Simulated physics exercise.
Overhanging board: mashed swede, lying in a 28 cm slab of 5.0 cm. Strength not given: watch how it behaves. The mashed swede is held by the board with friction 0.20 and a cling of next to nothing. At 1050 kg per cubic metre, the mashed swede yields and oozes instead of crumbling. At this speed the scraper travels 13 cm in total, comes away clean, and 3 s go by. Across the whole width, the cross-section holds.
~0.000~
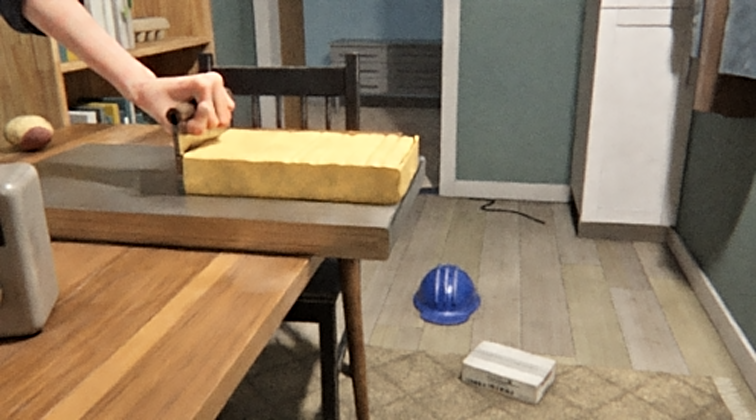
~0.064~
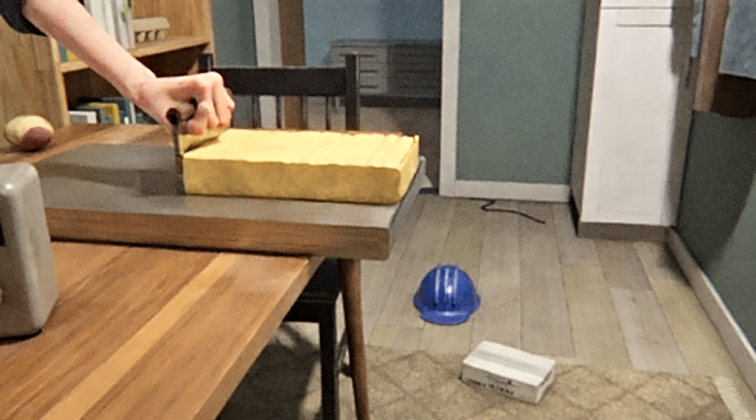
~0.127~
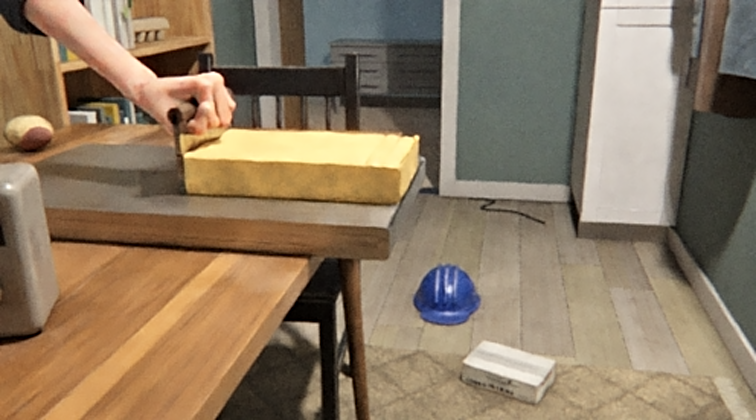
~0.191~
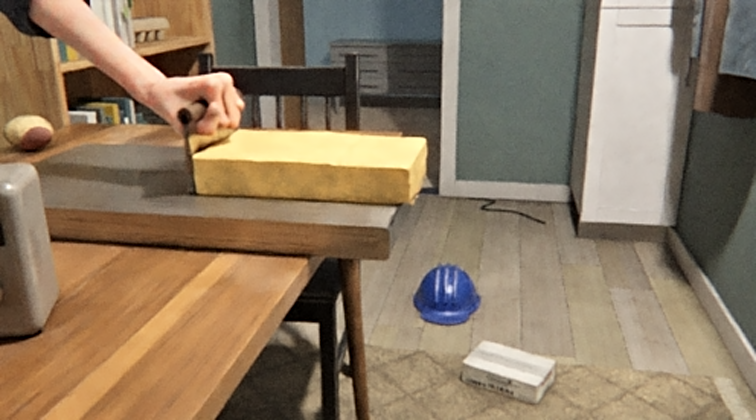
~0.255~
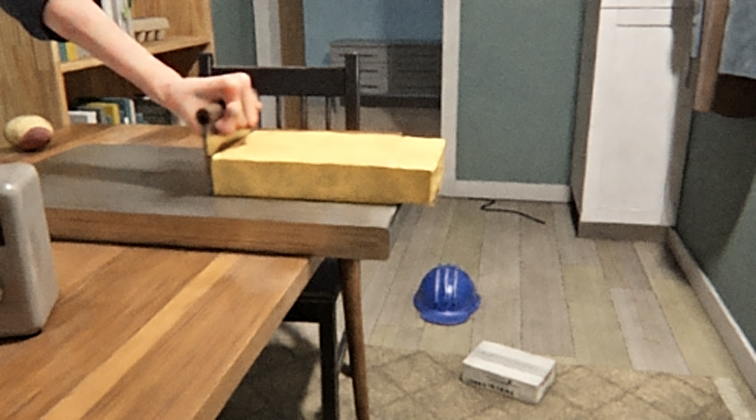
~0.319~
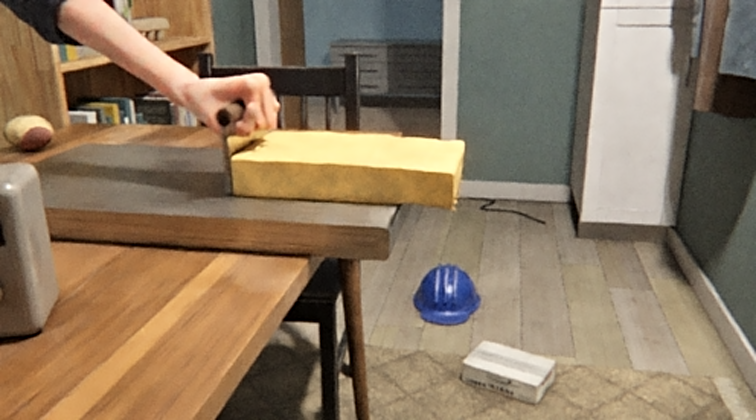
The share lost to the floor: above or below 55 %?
Higher than 55 %.
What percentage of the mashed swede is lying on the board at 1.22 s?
I'd estimate close to 0 in a hundred.
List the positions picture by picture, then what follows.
The first frame shows foot of the scraper at (185, 194), not yet moved; foremost bit of the mashed swede at (400, 177).
The second frame shows foot of the scraper at (185, 194), not yet moved; foremost bit of the mashed swede at (400, 177).
The third frame shows foot of the scraper at (186, 194), not yet moved; foremost bit of the mashed swede at (400, 177).
The fourth frame shows foot of the scraper at (195, 194), moved 1.4 cm; foremost bit of the mashed swede at (411, 178), 5 % of it past the edge, in one piece.
The fifth frame shows foot of the scraper at (213, 195), moved 3.9 cm; foremost bit of the mashed swede at (432, 178), 14 % of it past the edge, in one piece.
The sixth frame shows foot of the scraper at (233, 196), moved 6.5 cm; foremost bit of the mashed swede at (455, 181), 23 % of it past the edge, in one piece.
After 0.59 s, 38 % lies on the board and 0 % has fallen.
After 0.90 s, none lies on the board and 100 % has fallen.
After 1.22 s, none lies on the board and 100 % has fallen.
After 1.54 s, none lies on the board and 100 % has fallen.
After 3.54 s, none lies on the board and 100 % has fallen.
